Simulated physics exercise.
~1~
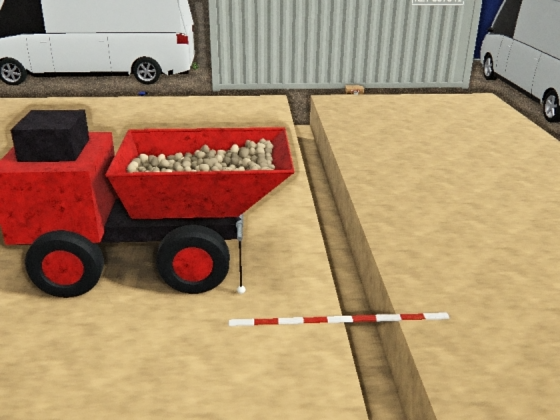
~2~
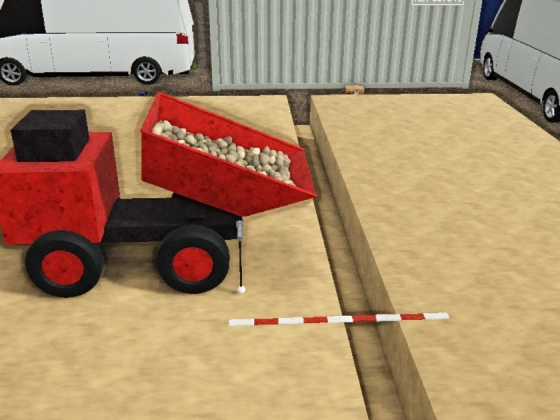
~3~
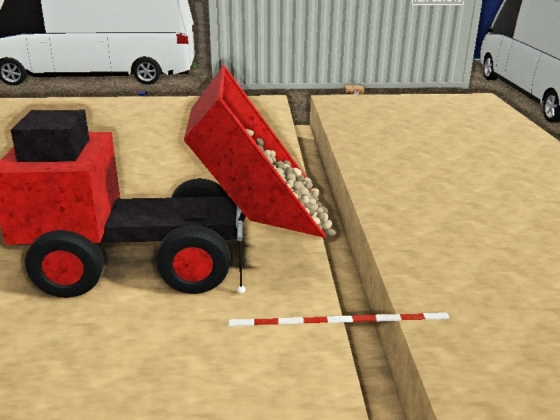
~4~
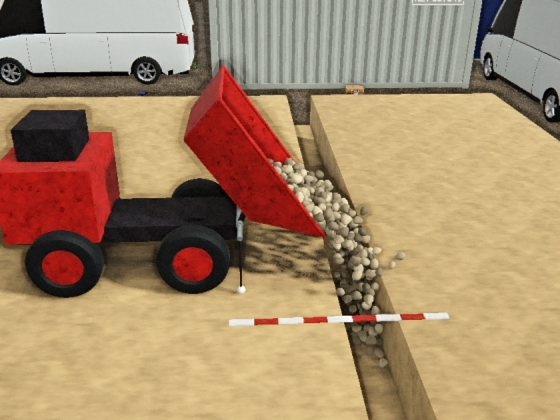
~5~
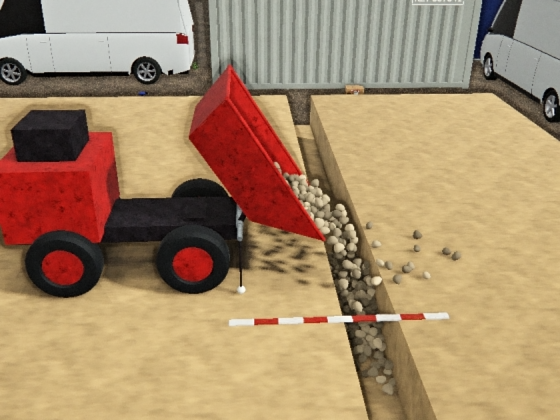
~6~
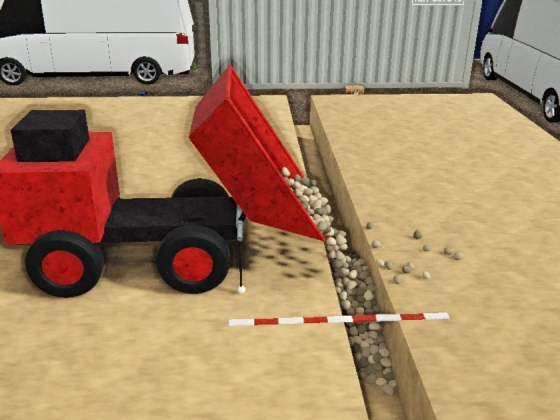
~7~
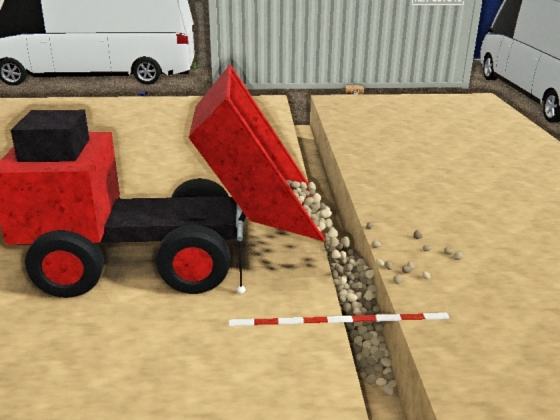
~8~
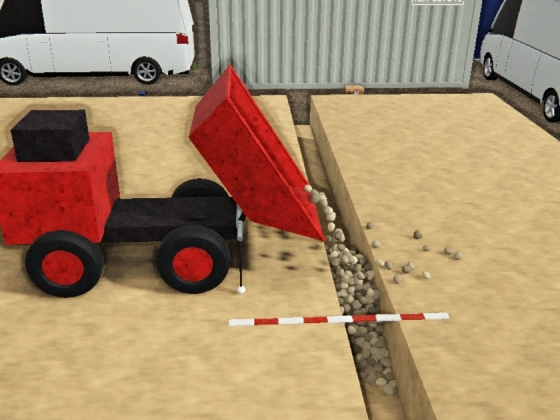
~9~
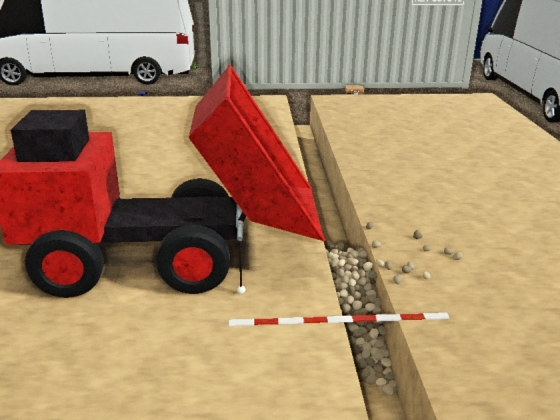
A red dumper tips its skip and pours stones into the trench, scattering a few beyond.
